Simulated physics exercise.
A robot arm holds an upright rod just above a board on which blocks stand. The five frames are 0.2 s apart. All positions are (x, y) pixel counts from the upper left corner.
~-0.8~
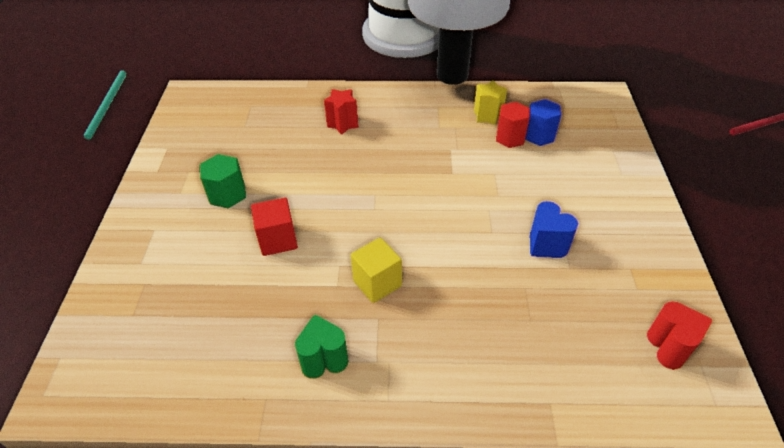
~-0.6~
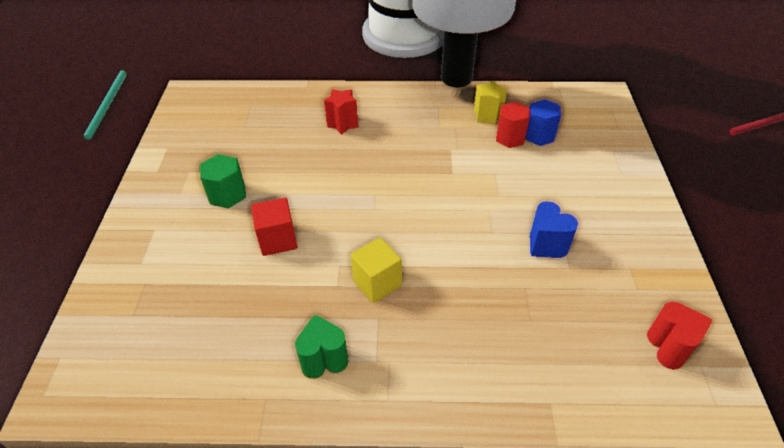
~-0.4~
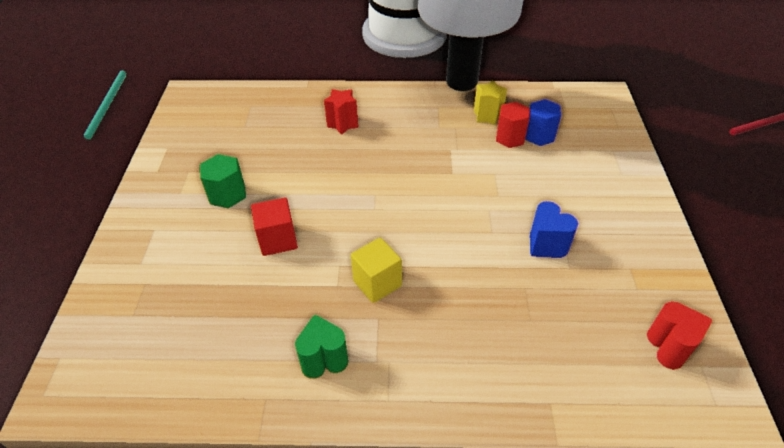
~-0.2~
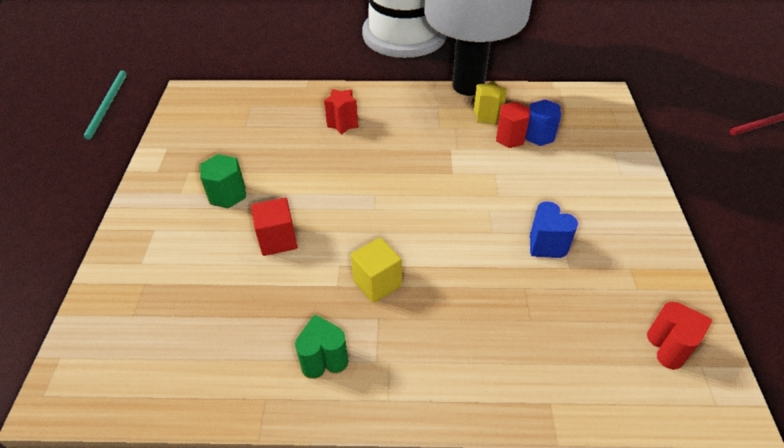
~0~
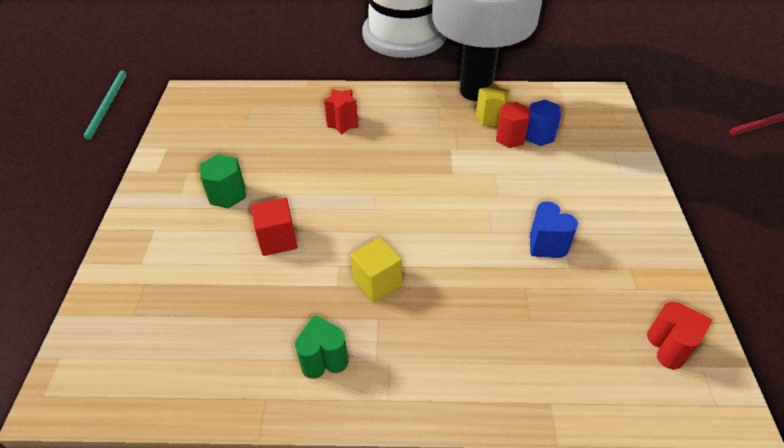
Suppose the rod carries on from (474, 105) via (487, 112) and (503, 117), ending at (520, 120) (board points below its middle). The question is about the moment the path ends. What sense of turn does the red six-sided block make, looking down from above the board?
Viewed from the top, it goes clockwise.
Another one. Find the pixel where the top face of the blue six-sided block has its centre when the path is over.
It is going to be at (567, 117).
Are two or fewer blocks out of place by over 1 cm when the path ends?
That would be a no.
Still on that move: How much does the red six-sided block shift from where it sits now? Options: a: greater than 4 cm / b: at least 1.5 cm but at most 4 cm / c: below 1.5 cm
I'll go with b - at least 1.5 cm but at most 4 cm.
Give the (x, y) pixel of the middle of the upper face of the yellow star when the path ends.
The top centre is at (536, 110).
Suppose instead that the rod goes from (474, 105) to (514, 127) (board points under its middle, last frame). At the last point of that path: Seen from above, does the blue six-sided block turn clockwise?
My answer is no.
The first path, step by step. Halfway along, rod (497, 103); yellow star (516, 103); red six-sided block (526, 121), turned 25° clockwise; blue six-sided block (550, 110), turned 20° anticlockwise.
At the end, rod (522, 108); yellow star (536, 110), turned 20° clockwise; red six-sided block (532, 127), turned 55° clockwise; blue six-sided block (567, 117), turned 30° anticlockwise.
